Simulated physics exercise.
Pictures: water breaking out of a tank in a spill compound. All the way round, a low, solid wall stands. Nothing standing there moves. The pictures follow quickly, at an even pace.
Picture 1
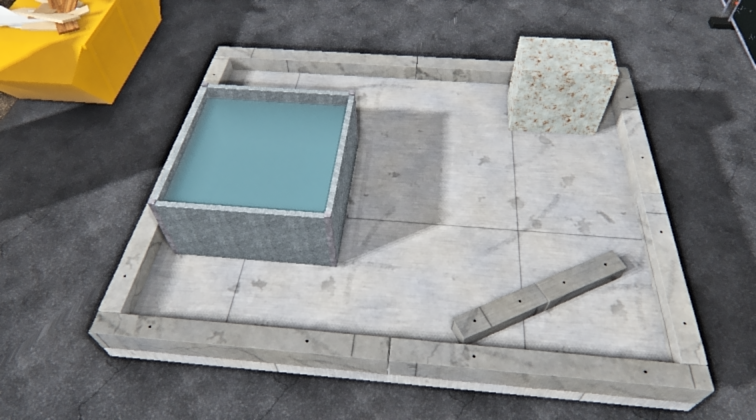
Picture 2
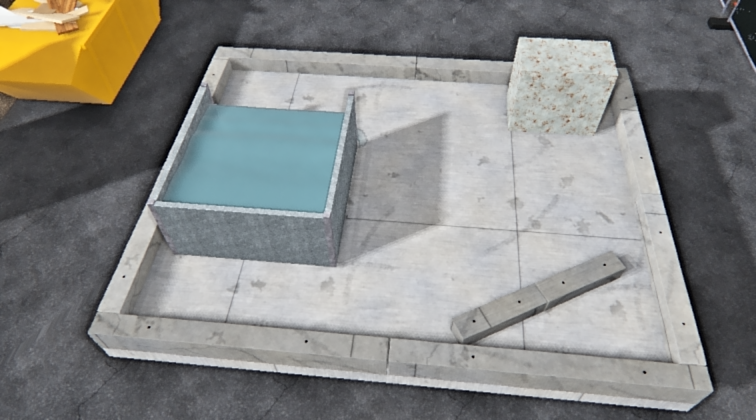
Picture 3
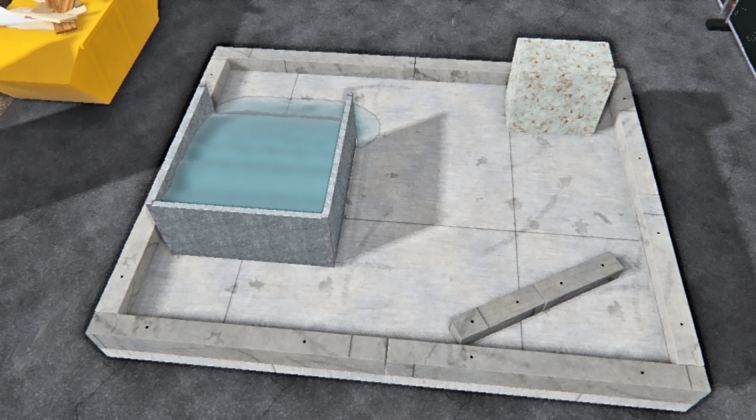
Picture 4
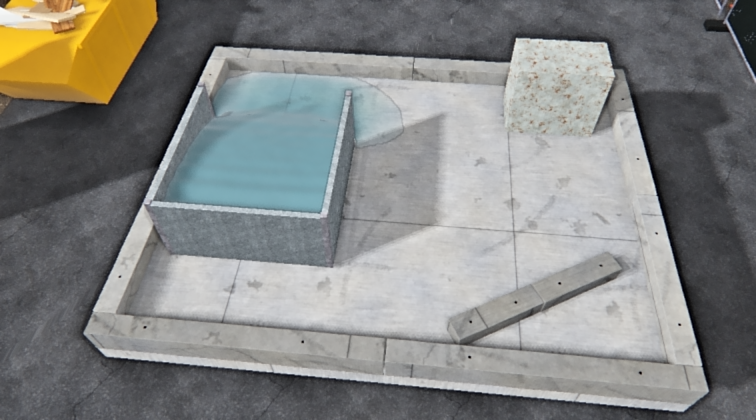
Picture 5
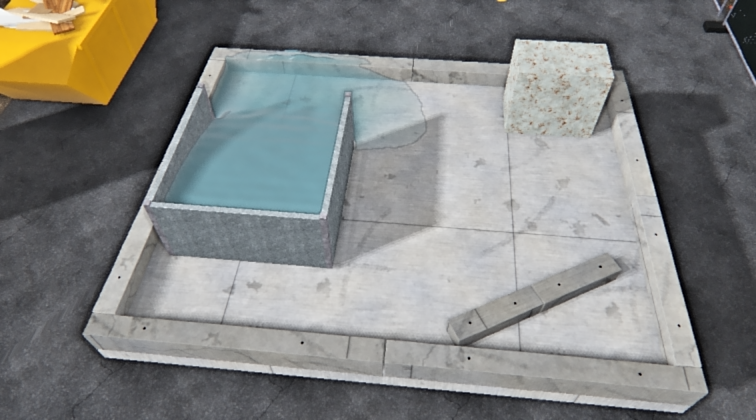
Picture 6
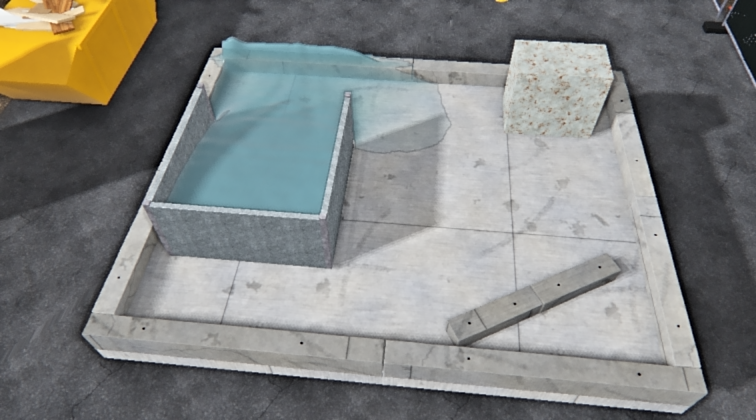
The clip shows a tank of still, blue-green water inside a walled compound; its far side opens, and water pours out, spreading across the pale floor toward the right and surging up against the back wall.
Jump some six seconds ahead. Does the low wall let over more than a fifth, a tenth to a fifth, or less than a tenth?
It lets over more than a fifth.
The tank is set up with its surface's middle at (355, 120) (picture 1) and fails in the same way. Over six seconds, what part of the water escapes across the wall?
36 per cent.
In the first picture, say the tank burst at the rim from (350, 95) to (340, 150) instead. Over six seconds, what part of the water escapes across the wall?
My estimate is 8 percent.
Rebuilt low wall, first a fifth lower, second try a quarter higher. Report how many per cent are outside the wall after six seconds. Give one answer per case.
42 % and 22 %.
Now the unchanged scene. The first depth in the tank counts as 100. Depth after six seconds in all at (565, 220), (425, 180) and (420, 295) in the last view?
Respectively 16, 2 and 8 per cent.
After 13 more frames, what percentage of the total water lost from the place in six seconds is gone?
My figure: 90 percent.
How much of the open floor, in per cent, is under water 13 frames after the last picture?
Estimated share: About 50 %.
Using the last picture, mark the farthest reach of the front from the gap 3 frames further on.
The front should reach about (491, 93).
A moment on, water covers 25 % of the floor; the low wall has let 2 % over.
Next, water covers 30 % of the floor; the low wall has let 10 % over.
Then, water covers 45 % of the floor; the low wall has let 26 % over.
Later, water covers 60 % of the floor; the low wall has let 29 % over.
In the end, water covers 75 % of the floor; the low wall has let 29 % over.
